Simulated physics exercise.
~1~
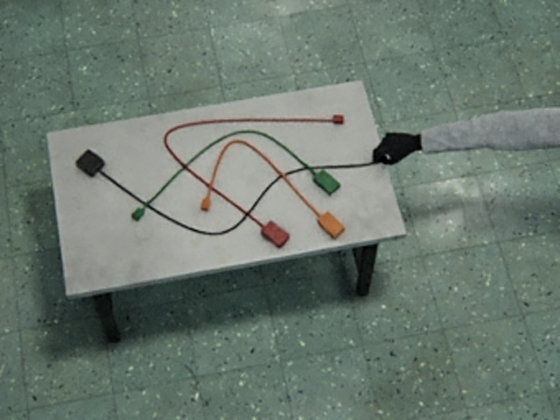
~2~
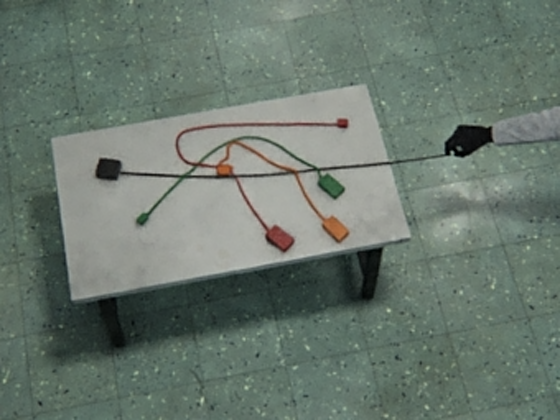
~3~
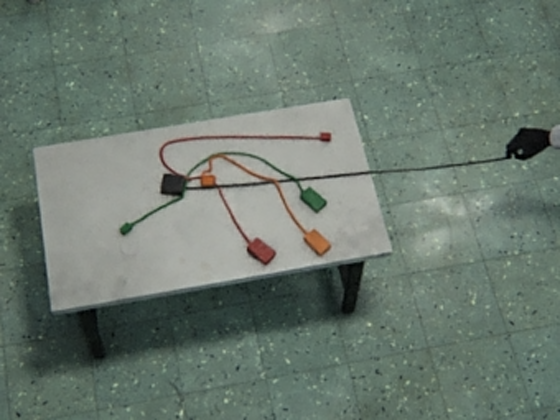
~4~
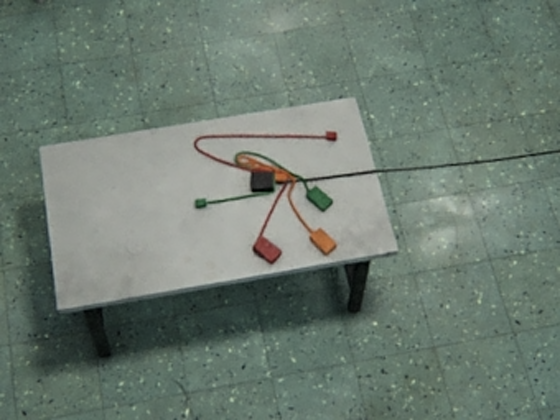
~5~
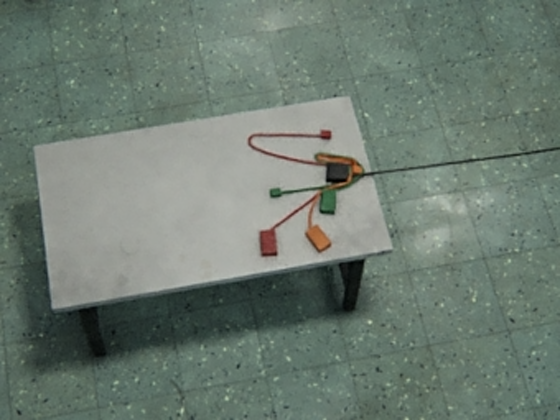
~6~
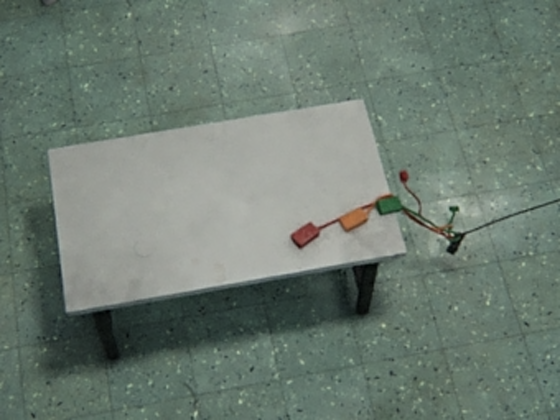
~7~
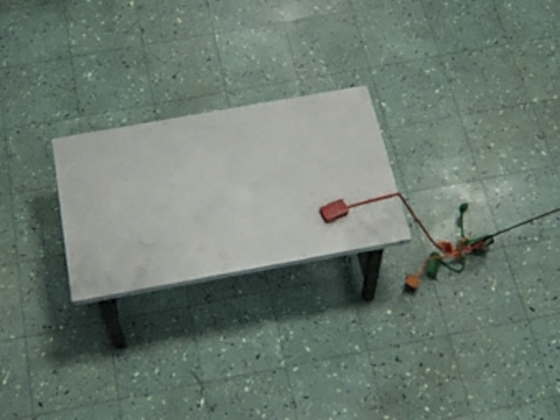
On a shop table, a gloved hand pulling a black lead rightward, dragging tangled cables over the edge, one red charger remaining.
